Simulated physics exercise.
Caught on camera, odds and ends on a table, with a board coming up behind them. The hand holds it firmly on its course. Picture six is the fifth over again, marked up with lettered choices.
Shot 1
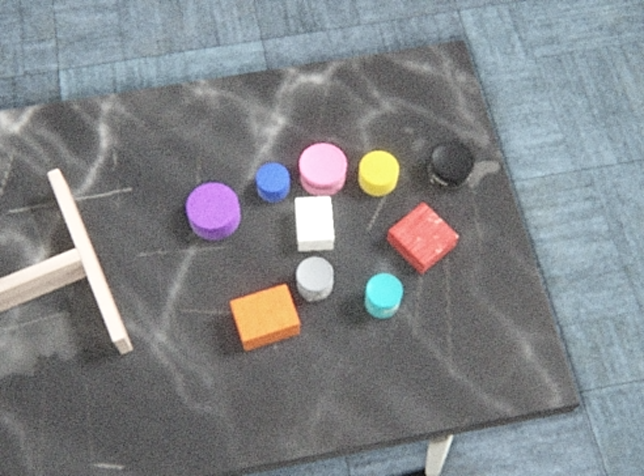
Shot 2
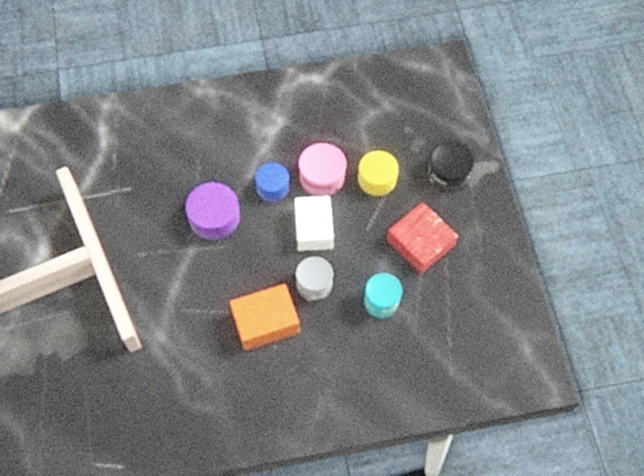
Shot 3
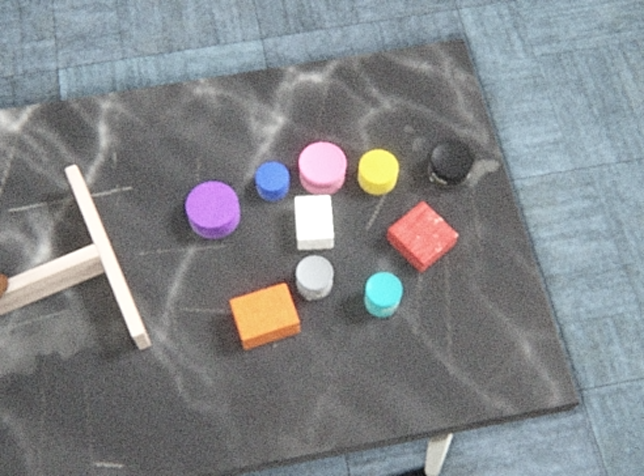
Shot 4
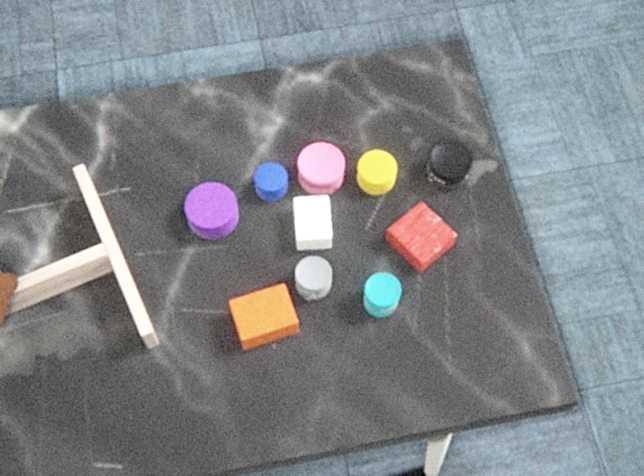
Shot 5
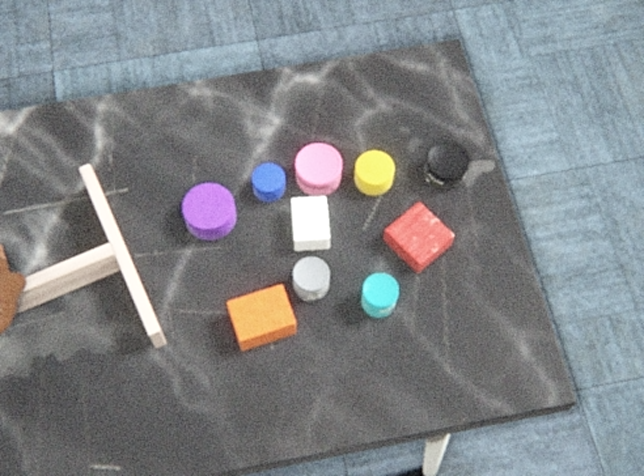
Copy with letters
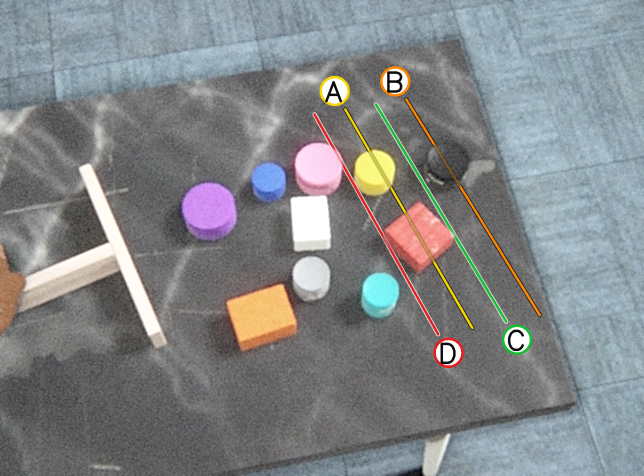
A pale wooden T-shaped board slides slowly rightward across a dark marbled tabletop, seen from above against a blue-grey carpeted floor, as a hand comes into view at the left edge holding its handle. To its right sit purple, blue, pink, yellow and black round pieces above, a white block and a red block mid-table, and orange, grey and turquoise pieces below. The objects stay put, while the camera shifts very slightly near the end.
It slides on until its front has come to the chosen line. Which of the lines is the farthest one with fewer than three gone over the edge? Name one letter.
It can go as far as C.
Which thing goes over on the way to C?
The turquoise tub goes over.
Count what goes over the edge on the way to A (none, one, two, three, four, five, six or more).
The count is none.
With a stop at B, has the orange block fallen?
Yes.
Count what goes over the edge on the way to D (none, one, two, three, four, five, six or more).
The count is none.
On the marked copy, A at (405, 212); B at (469, 201); C at (437, 206); D at (373, 218).
Taking C. A third of the way, board (235, 225); orange block (309, 306); blue pot (283, 174).
Two thirds of the way, board (349, 206); turquoise tub (466, 271); red block (432, 230).
When it is over, board (438, 190); turquoise tub over the edge; black jar (491, 157); one fallen.
As for the rest, A is within the limit but short; B drops four; D is within the limit but short.
